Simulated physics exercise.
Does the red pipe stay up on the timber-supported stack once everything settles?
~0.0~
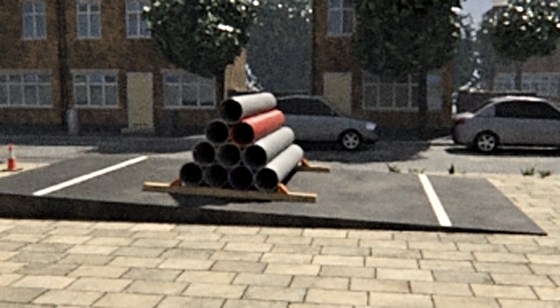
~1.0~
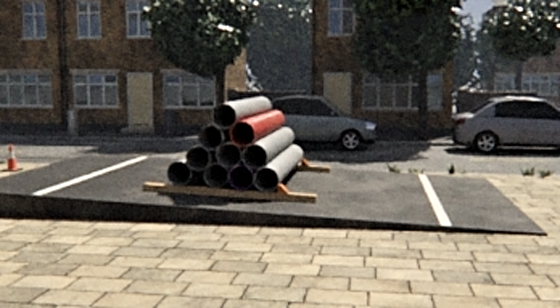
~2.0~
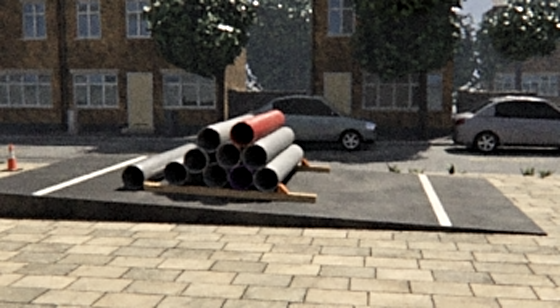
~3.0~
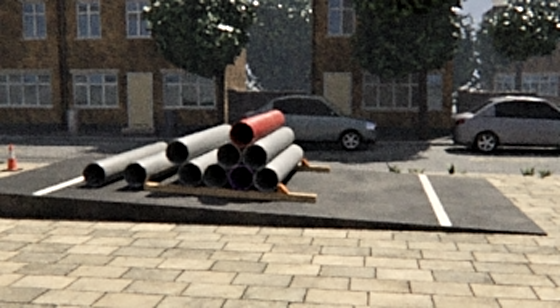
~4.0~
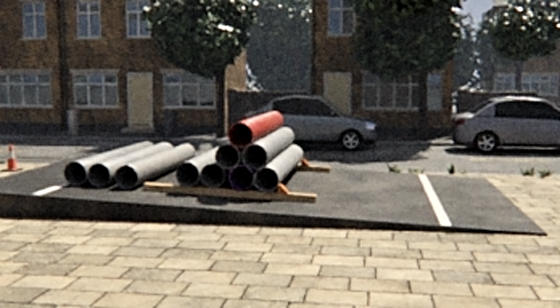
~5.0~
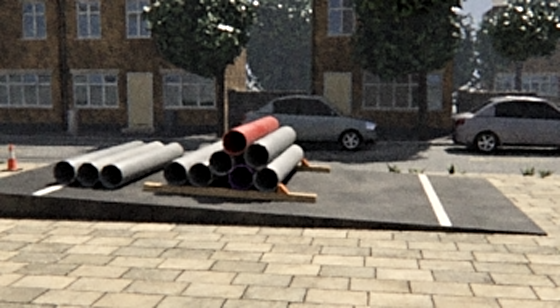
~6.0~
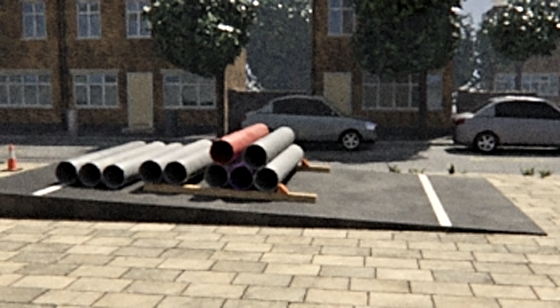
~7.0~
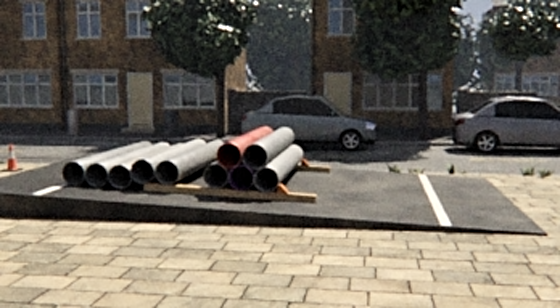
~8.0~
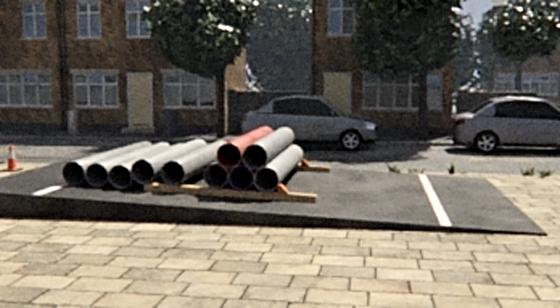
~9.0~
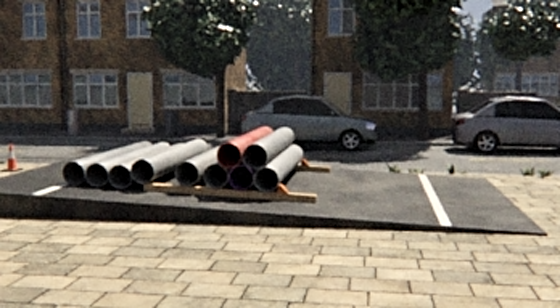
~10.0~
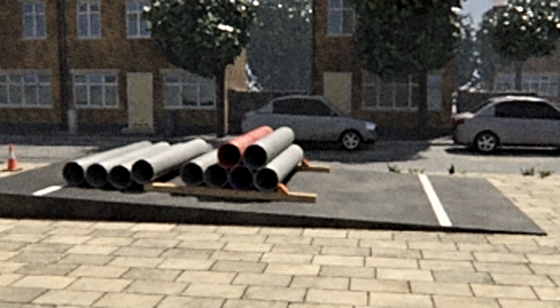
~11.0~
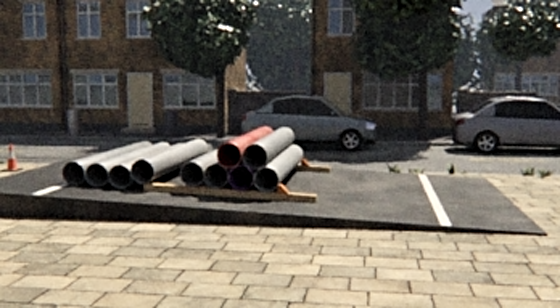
Yes. It drops a little to the left but comes to rest on top of the pipes that remain on the timbers.
The clip opens on a pyramid of gray pipes with one red pipe near the top, resting on timber bearers on an asphalt pad, with brick houses and parked cars behind. The left side of the stack gives way, and the lower pipes roll left off the timbers. The upper gray pipes come down after them and spread into a row near the left white line. The red pipe then rolls down to the left and nudges back slightly. It ends at rest beside a gray pipe, both on top of the few pipes still on the timbers.
